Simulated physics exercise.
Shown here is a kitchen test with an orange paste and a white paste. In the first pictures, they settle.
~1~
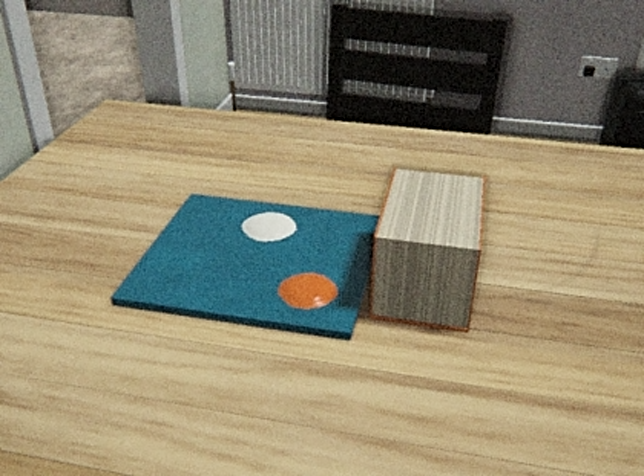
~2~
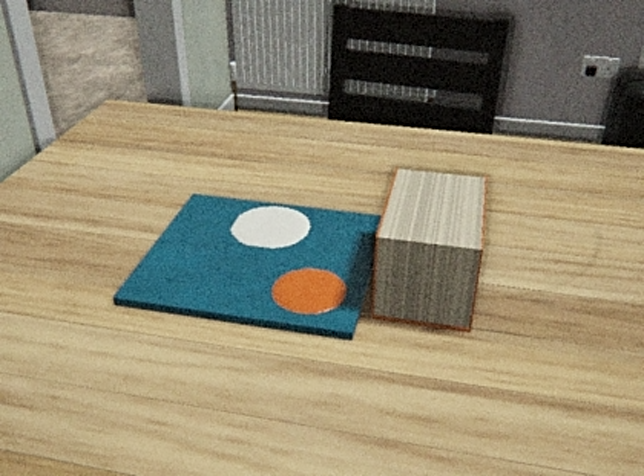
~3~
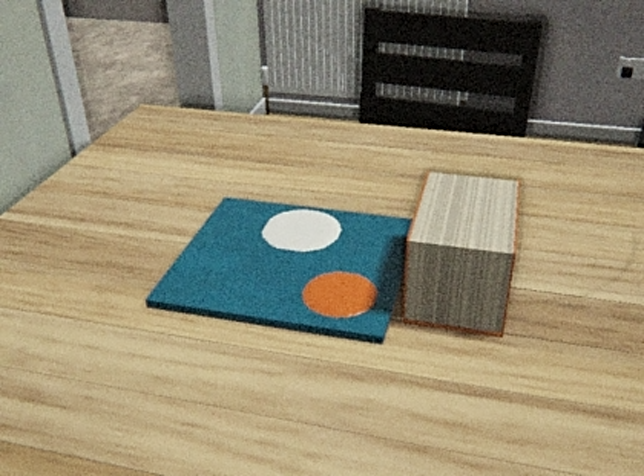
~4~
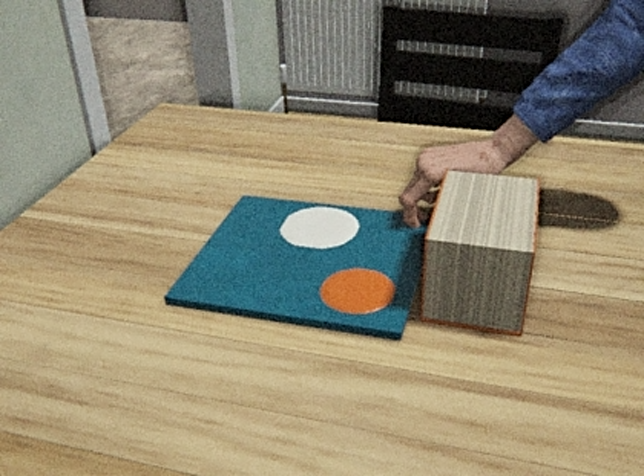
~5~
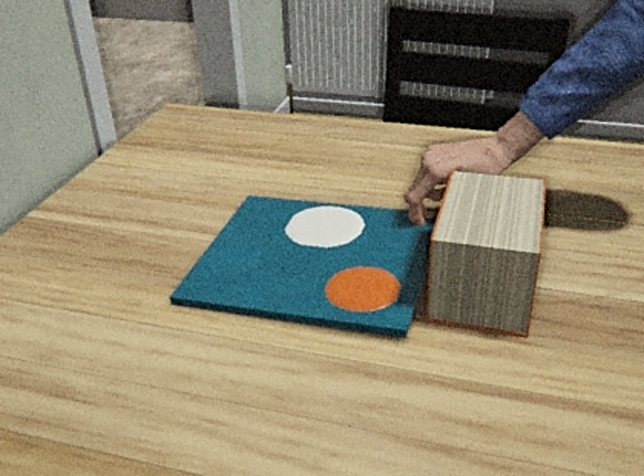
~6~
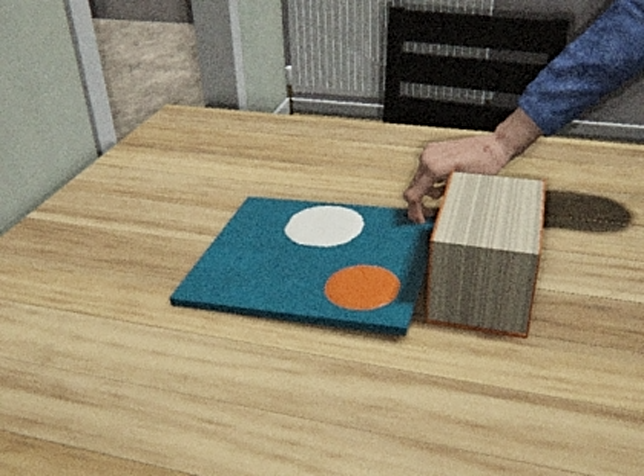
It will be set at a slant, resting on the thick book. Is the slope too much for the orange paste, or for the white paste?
Orange paste stays put, white paste slips off.
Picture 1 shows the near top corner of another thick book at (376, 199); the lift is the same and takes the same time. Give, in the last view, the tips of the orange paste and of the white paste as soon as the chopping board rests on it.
Roughly (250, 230) and (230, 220).
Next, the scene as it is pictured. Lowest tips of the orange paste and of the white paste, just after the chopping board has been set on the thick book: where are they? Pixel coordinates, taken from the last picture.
Roughly (283, 237), roughly (242, 212).
Shortly, slope about 26°; the orange paste has crept a little; the white paste has crept down a long way.
Then, the orange paste has crept down a long way; the white paste is dripping off the low end.
At the finish, slope about 26°; the orange paste has crept down a long way; the white paste is dripping off the low end.
